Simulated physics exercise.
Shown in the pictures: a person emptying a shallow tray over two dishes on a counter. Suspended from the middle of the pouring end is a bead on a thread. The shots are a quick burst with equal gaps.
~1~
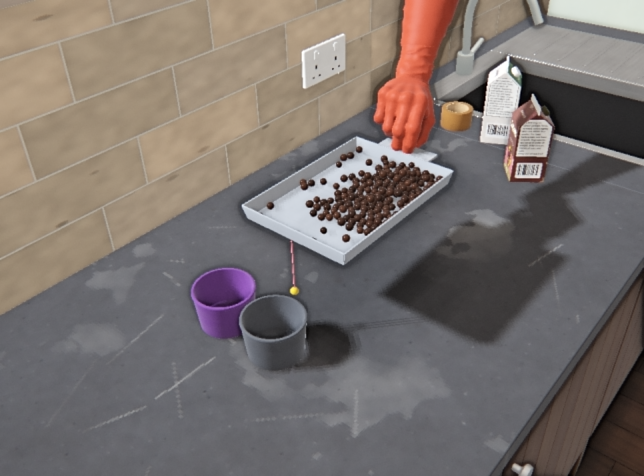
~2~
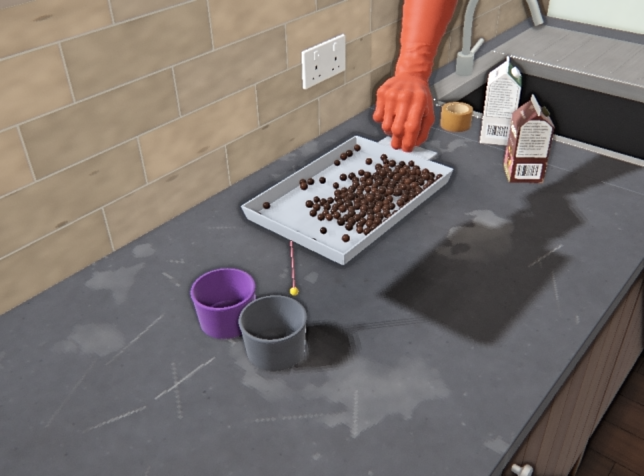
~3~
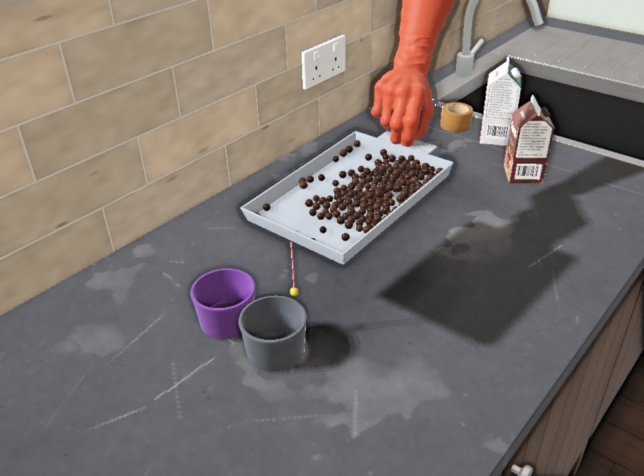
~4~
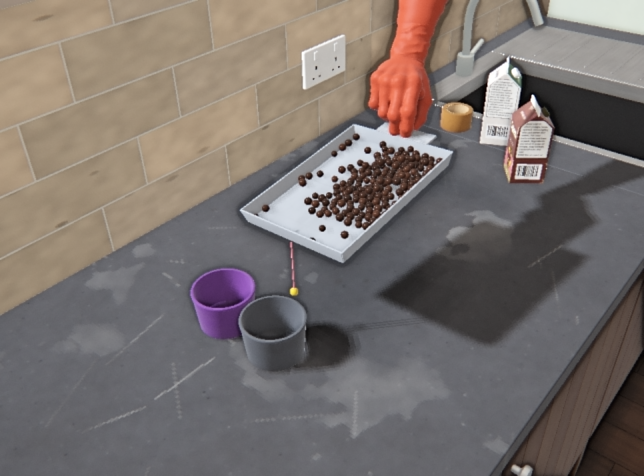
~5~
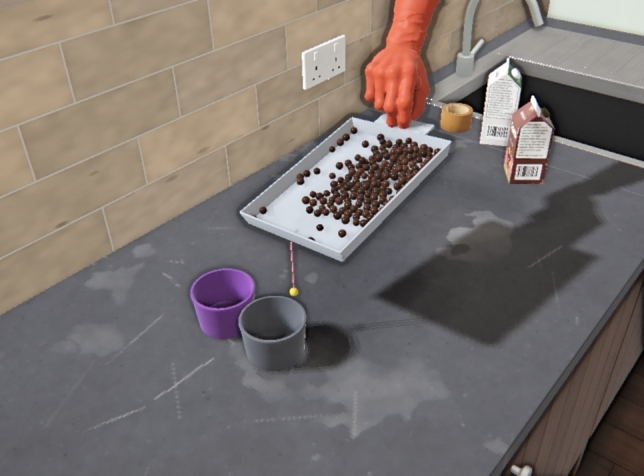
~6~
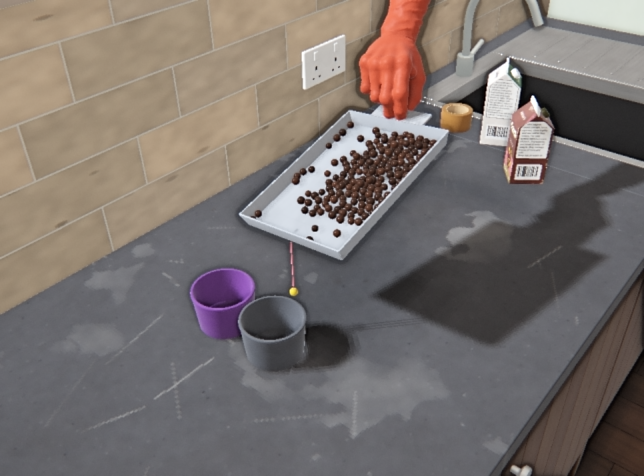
At first, a reddish-orange hand holds a shallow white tray of brown balls nearly level above a purple dish and a gray dish on a dark counter. The hand then gradually raises the tray's far end, tilting it toward its near left corner, and the balls shift slightly leftward across it.
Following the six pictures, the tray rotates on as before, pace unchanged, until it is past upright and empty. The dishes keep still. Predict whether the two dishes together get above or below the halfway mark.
Above.
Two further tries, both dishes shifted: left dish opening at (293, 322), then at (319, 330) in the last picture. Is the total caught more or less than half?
Result, first place: Not as much as half; second place: Not as much as half.
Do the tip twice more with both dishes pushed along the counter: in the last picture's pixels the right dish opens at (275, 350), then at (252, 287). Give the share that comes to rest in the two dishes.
Roughly 10 % and 80 %.
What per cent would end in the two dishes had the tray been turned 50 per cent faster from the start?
About 80 in a hundred.
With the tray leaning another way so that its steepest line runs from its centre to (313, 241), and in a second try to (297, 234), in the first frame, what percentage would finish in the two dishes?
Case one 40 %; case two 60 %.
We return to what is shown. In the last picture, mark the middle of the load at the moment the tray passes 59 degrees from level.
The middle of the pieces lands at roughly (275, 211).
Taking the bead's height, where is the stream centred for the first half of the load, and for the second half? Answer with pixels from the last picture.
Earlier portion about (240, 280); later portion about (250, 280).
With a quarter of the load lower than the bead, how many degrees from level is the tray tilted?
About 80 degrees.
Soon, tray tipped steeply; most on the tray; a stray few in the right dish; a small part in the left dish; a stray few outside both; a small part in the air.
A while on, tray tipped right over; a small part on the tray; about a quarter in the right dish; about half in the left dish; a small part outside both; a small part in the air.
Towards the end, tray tipped past a quarter turn; about a quarter in the right dish; about two thirds in the left dish; about a quarter outside both.
Finally, tray tipped past a quarter turn; about a quarter in the right dish; about two thirds in the left dish; about a quarter outside both.
